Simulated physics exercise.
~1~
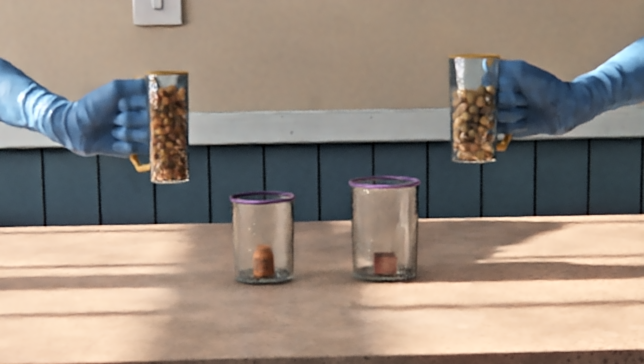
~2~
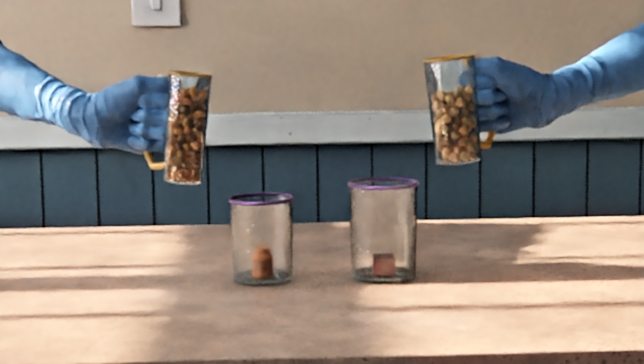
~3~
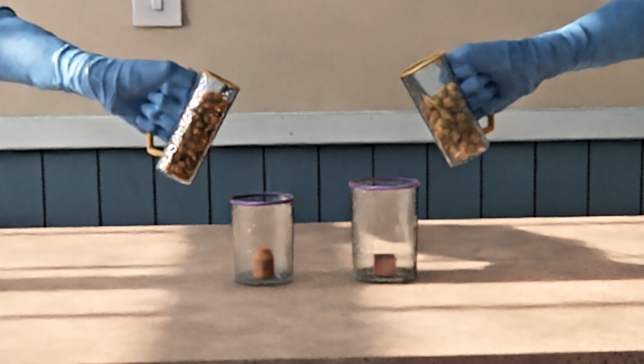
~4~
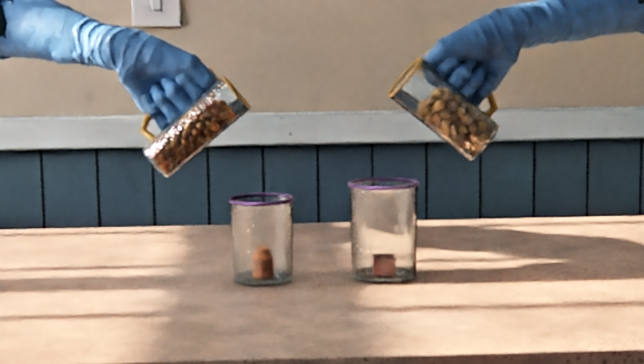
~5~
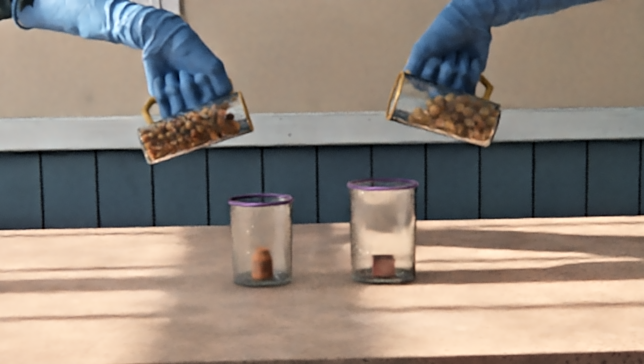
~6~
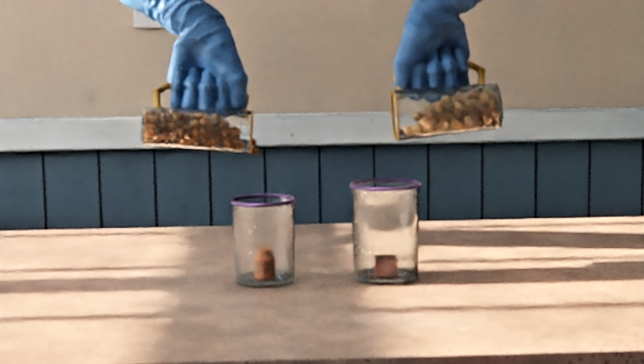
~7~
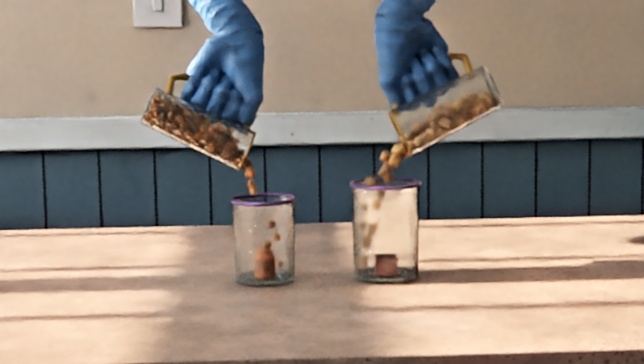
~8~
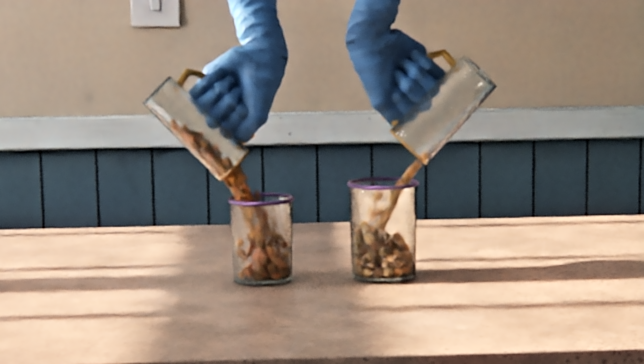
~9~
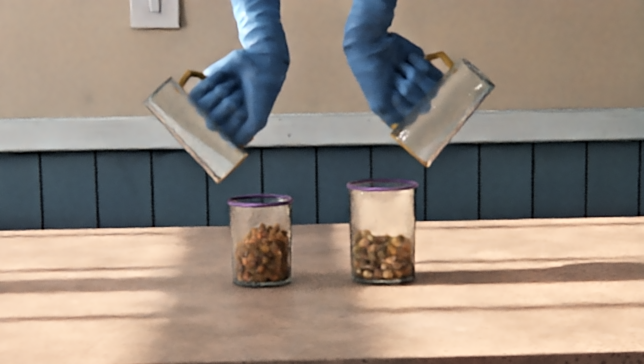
In this clip, two blue-gloved hands tip glass mugs of small brownish pieces over two clear containers, each holding a small reddish-brown object. The pieces pour out until both mugs are empty, leaving the left container about half full, the right about a third full, and both objects covered.
